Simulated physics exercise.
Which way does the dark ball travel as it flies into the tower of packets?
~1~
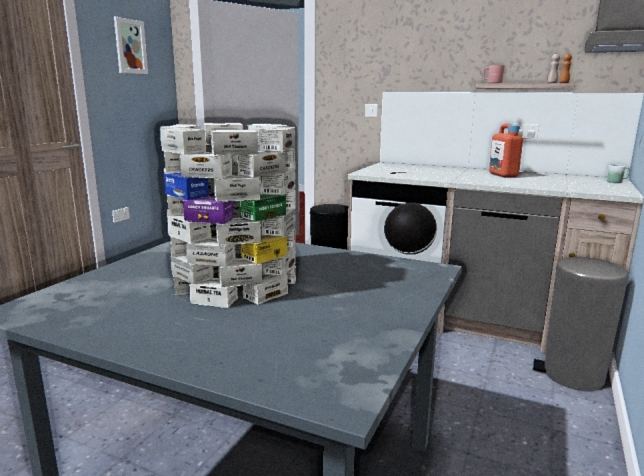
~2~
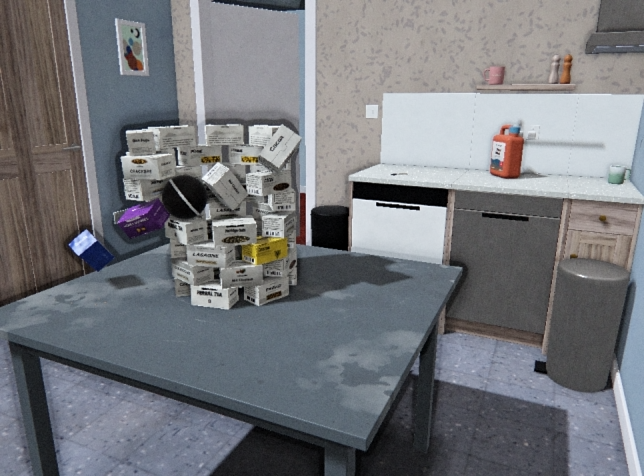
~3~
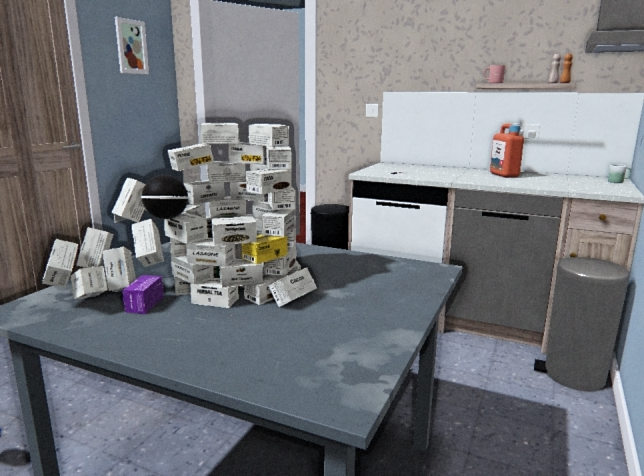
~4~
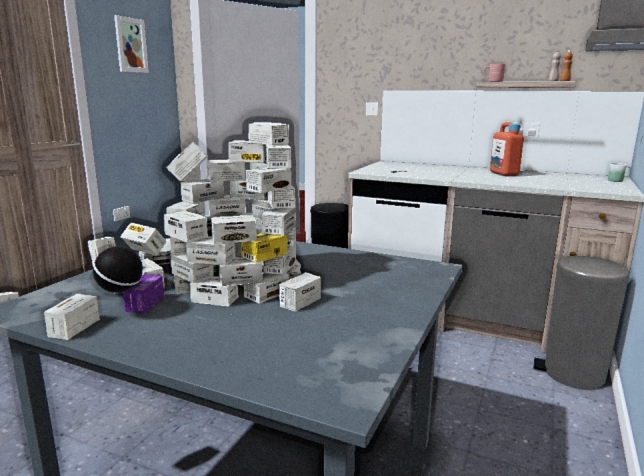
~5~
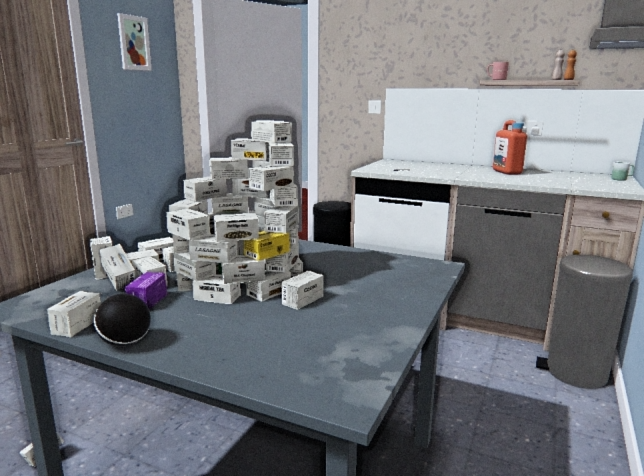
It travels to the left, going from in front of the white kitchen appliance into the tower and ending up on the left part of the table.
In a kitchen, a dark ball flew left into a hollow tower of packets on a table, knocking the blue, purple and several white ones loose, then dropped and rolled towards the near edge, leaving much of the tower standing, yellow packet included.
